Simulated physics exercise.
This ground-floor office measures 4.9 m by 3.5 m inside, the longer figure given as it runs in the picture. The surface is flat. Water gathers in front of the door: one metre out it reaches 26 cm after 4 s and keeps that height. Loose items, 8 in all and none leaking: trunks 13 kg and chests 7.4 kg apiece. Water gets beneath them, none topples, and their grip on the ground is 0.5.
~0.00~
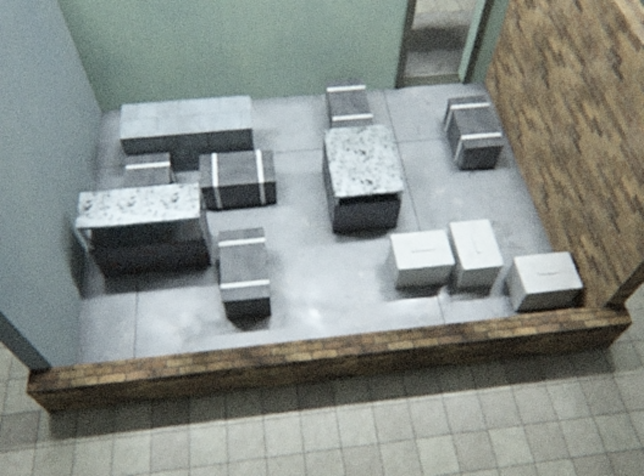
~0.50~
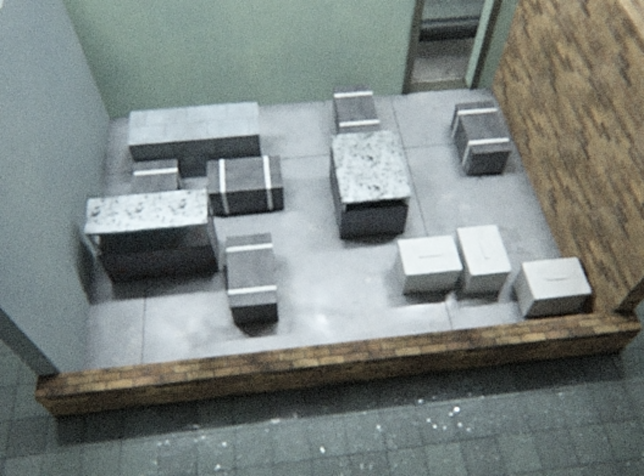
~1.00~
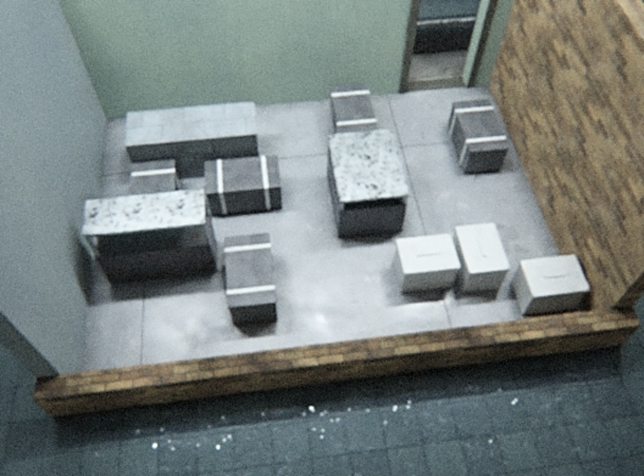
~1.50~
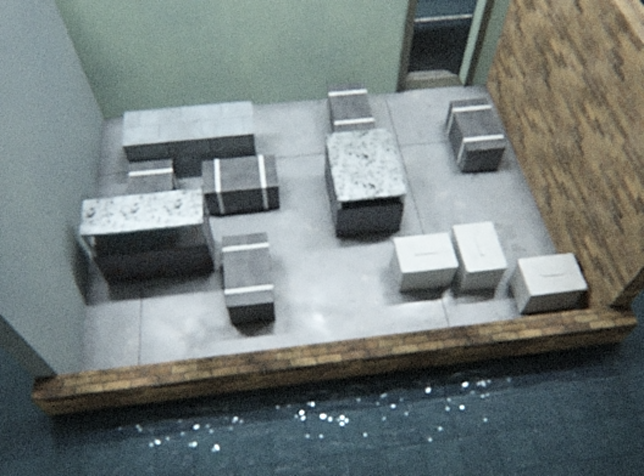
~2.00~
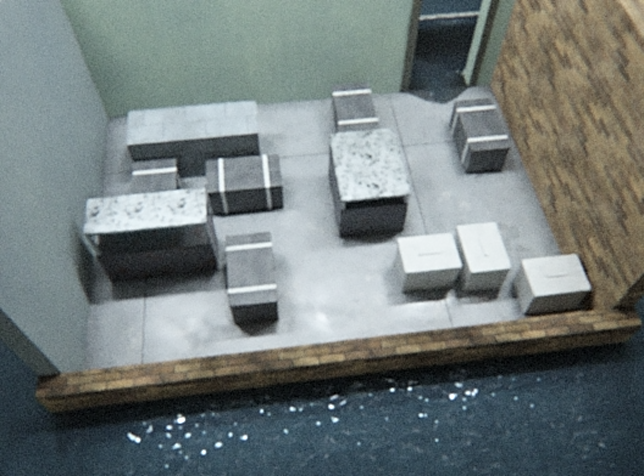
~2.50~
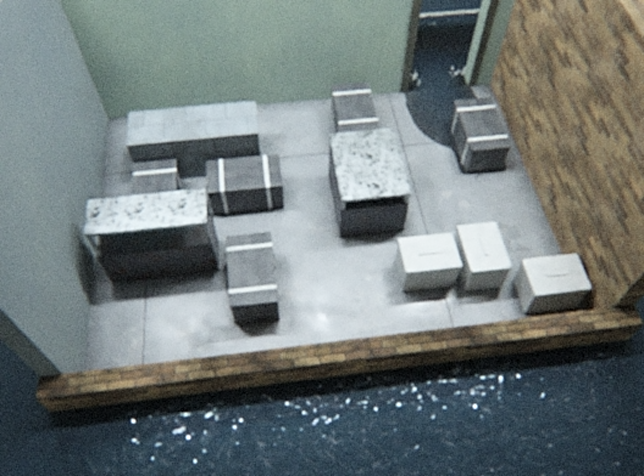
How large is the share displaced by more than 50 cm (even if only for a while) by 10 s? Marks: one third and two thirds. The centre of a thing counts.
Share: From one to two thirds.
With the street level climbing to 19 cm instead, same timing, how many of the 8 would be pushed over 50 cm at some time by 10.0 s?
Then 4.
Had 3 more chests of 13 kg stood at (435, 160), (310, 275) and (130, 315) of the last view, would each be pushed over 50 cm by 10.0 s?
In that order: More, short of it, less.
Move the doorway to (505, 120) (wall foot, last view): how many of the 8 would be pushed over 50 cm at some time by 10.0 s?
In that case 5 of them.
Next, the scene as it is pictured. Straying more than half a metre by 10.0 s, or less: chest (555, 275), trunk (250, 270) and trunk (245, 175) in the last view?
In turn: More, less, less.
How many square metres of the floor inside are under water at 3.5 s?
About 3.0 m2.
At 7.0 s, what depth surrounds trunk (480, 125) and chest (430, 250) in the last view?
About 12 and 6 cm.
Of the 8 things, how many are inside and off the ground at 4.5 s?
I count 0.
After 3.5 s 0 of 8 are over 50 cm from their spots; 0 afloat.
After 4.5 s 1 of 8 are over 50 cm from their spots; 0 afloat.
After 7.0 s 3 of 8 are over 50 cm from their spots; 4 afloat.
After 10.0 s 4 of 8 are over 50 cm from their spots, and 4 have been at some point; 6 afloat.
